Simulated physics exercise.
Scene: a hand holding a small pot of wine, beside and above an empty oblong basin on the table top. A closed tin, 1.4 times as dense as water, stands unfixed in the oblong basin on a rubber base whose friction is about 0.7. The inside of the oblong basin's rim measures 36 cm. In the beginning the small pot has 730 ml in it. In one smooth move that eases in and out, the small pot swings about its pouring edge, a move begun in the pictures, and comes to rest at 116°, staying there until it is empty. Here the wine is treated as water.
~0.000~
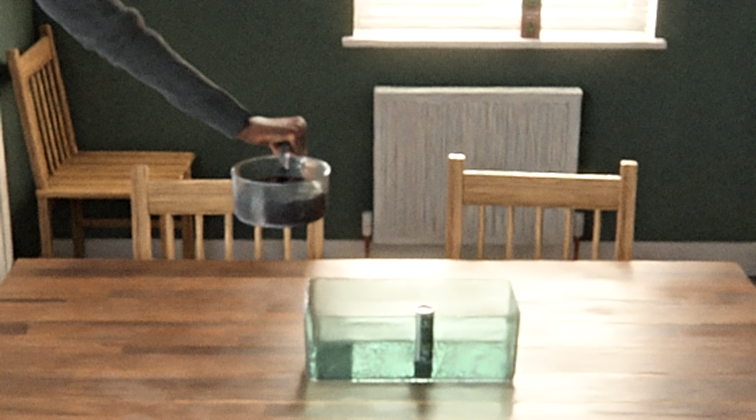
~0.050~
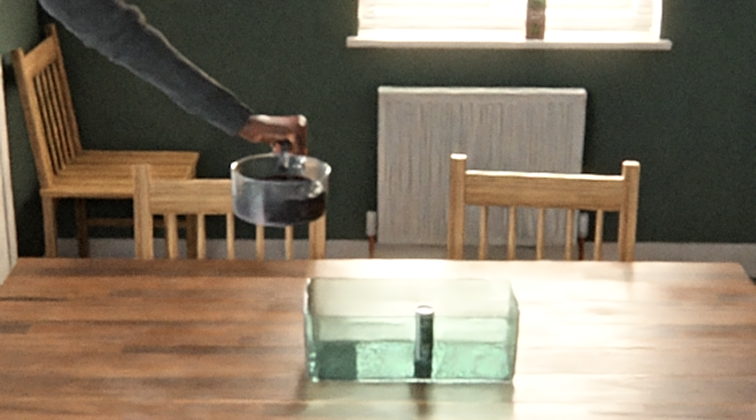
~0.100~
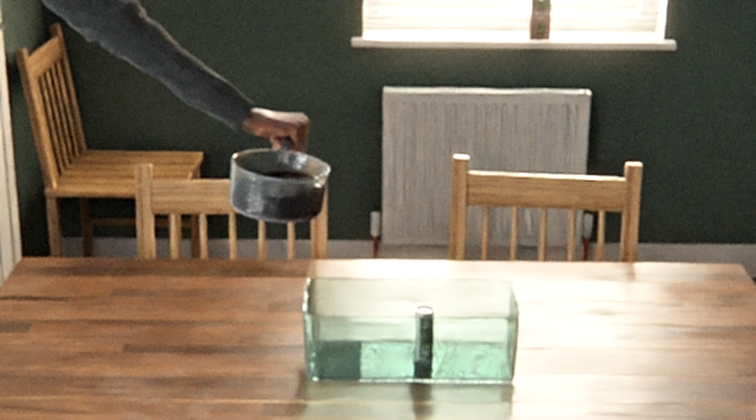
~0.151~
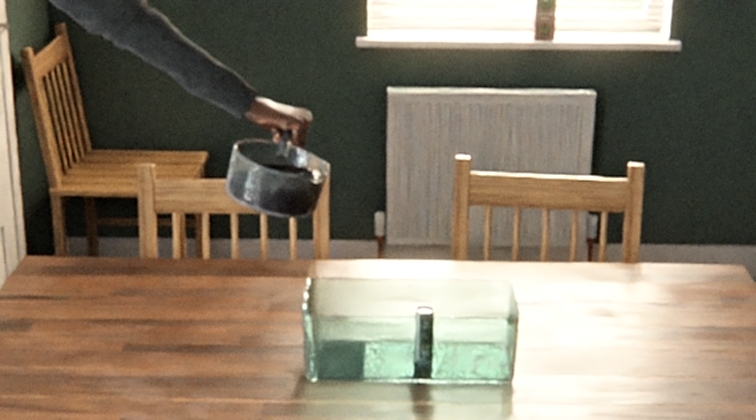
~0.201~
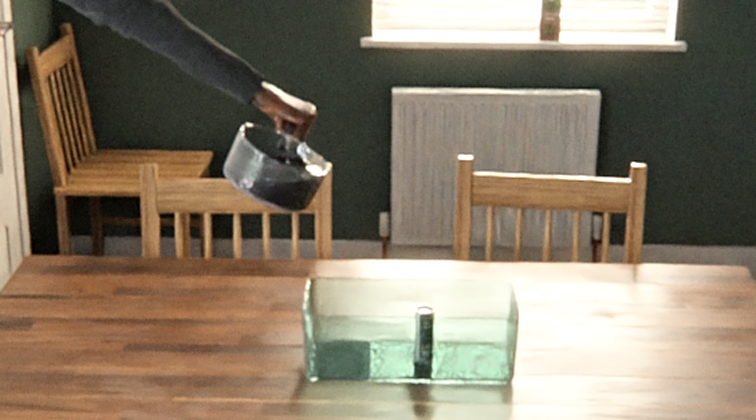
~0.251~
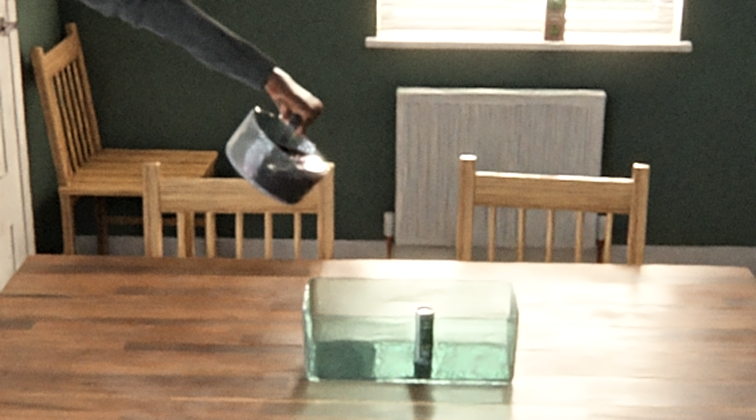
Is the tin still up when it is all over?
Yes, the tin stays standing.
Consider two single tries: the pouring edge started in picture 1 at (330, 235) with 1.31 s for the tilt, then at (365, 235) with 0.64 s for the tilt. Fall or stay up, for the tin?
First it stays up; then it stays up.
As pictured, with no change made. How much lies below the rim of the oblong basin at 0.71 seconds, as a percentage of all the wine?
Near 76 in a hundred.
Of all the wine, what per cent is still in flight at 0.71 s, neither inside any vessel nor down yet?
About 24 % of the total.
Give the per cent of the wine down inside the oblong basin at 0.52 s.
Estimate - around 1 in a hundred parts.
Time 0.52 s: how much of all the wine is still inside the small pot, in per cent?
I reckon about 30 in a hundred is still held.
Then, 0.52 s in, the tilt is 106° and 30 per cent is still to pour; the tin stands where it began.
Then, 0.71 s in, the tilt is 116° and 1 per cent is still to pour; the tin stands where it began.
Then, 0.92 s in, the tilt is 116° and 0 per cent is still to pour; the tin leans 5°.
Then, 1.14 s in, the tilt is 116° and 0 per cent is still to pour; the tin stands 1 cm from where it began.
Finally, the tin stands 1 cm from where it began.
